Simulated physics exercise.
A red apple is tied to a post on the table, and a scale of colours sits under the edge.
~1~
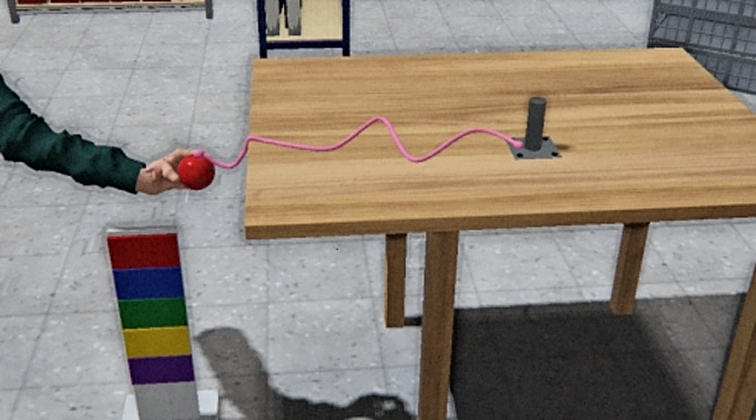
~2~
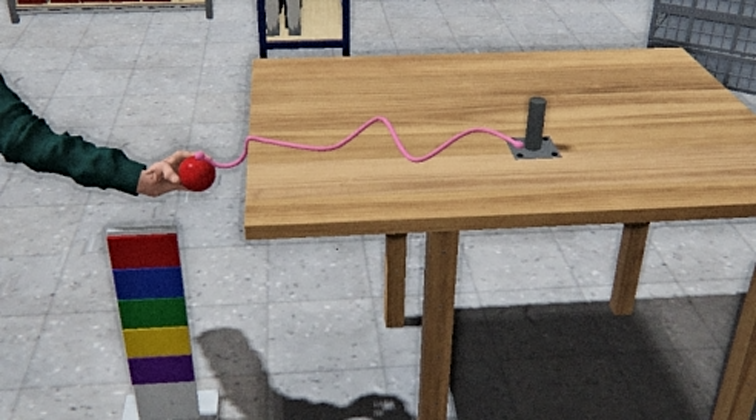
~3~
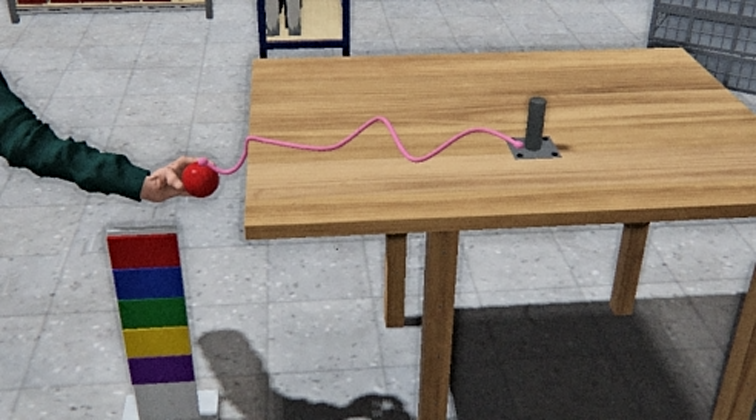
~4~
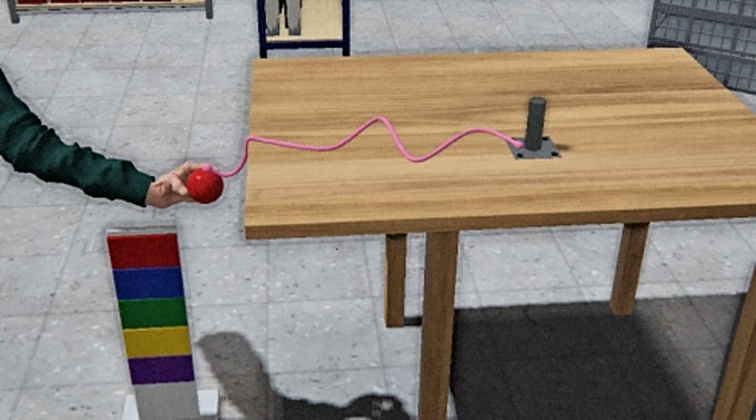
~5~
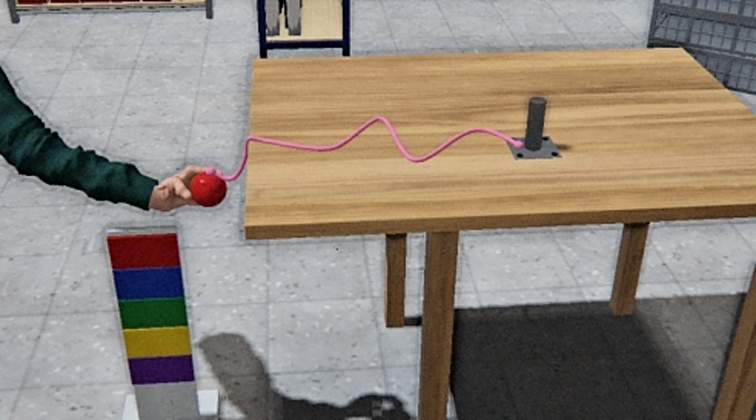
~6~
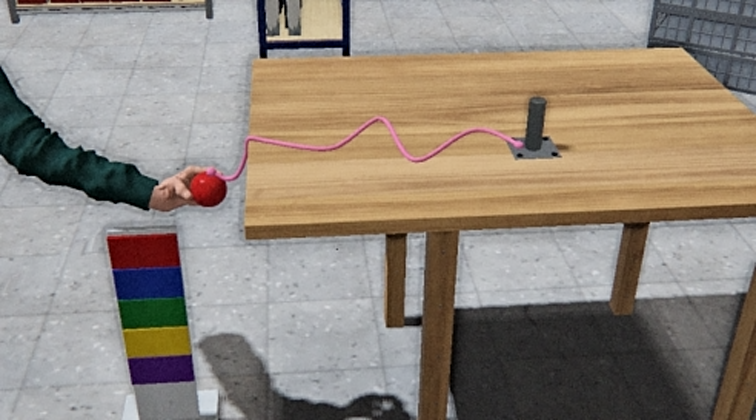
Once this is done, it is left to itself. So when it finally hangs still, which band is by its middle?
At yellow.
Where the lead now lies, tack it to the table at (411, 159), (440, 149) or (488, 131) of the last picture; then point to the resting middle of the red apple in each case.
Near (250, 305), (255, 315) and (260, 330).
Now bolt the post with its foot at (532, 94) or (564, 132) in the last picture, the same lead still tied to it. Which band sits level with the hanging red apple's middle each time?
One after the other, green; green.
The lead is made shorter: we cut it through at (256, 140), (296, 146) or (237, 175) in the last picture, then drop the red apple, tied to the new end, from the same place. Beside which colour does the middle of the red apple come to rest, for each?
Blue; red; green.
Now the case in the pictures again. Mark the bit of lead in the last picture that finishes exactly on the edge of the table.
At (370, 123).
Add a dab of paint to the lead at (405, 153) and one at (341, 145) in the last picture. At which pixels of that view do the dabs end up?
Roughly at (346, 144), and the other roughly at (248, 197).
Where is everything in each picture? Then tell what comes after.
In the first picture, red apple (197, 172); red (144, 253); blue (148, 284); green (153, 315); yellow (157, 343); purple (161, 371).
In the second picture, red apple (198, 174); lead through (490, 132) (431, 156) (392, 130) (349, 140) (269, 142).
In the third picture, red apple (201, 180).
In the fourth picture, red apple (205, 186); lead through (490, 132) (431, 156) (392, 130) (349, 140) (269, 142).
In the fifth picture, red apple (209, 189).
In the sixth picture, red apple (209, 190); lead through (490, 132) (431, 156) (392, 130) (349, 140) (269, 142).
Soon after, apple near (265, 325); level with green.
Then, apple near (251, 344); level with yellow.
At rest, apple near (266, 346); level with yellow. The yellow one.
